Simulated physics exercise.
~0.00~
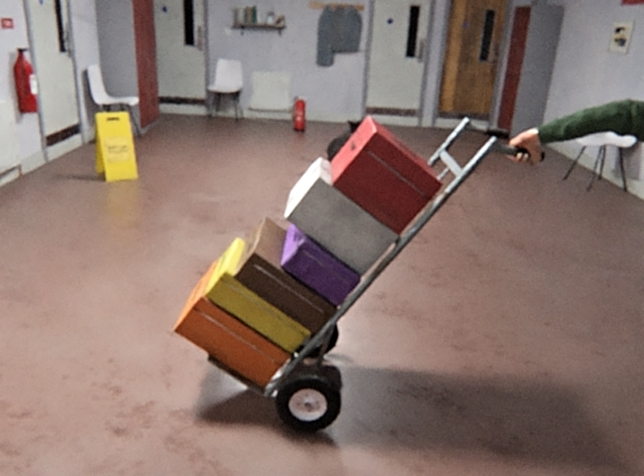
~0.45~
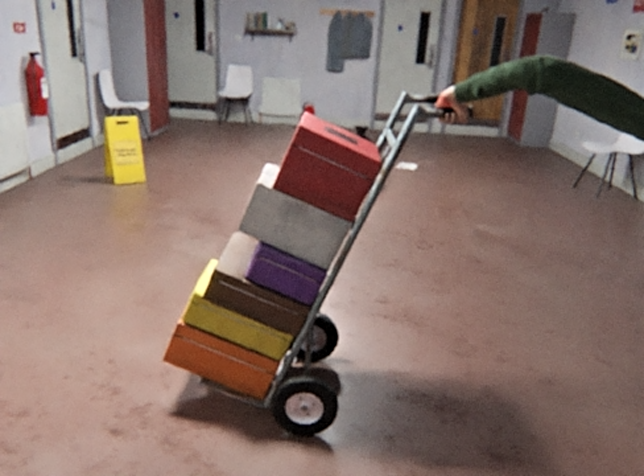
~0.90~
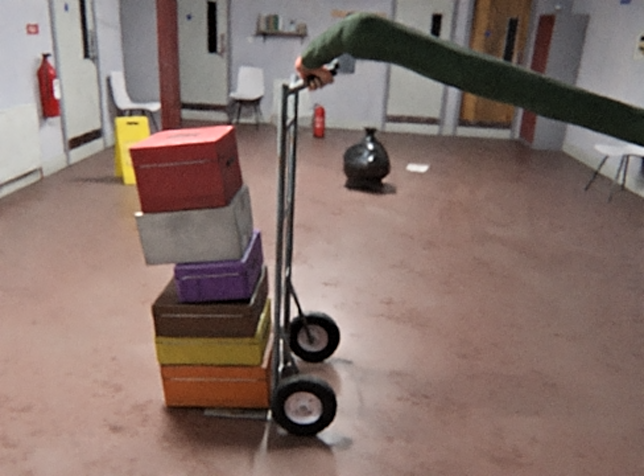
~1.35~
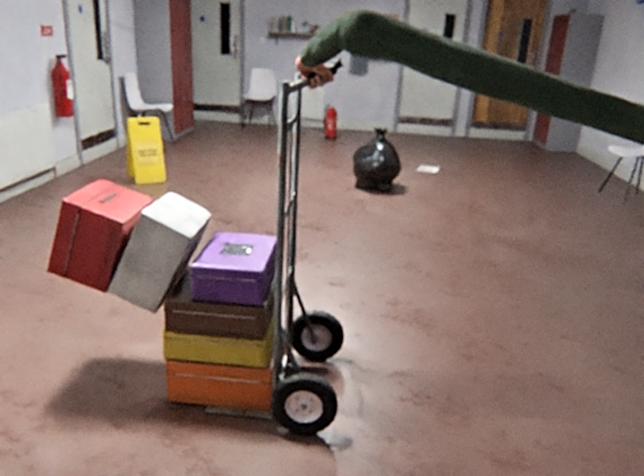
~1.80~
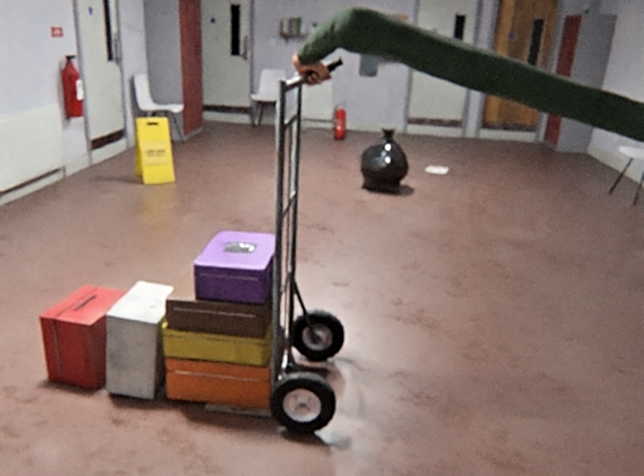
A green-sleeved arm tipped a hand truck stacked with coloured boxes forward until it stood upright, and the red and white boxes toppled off the left side, landing on the floor beside the purple, brown, yellow and orange ones still stacked on it.
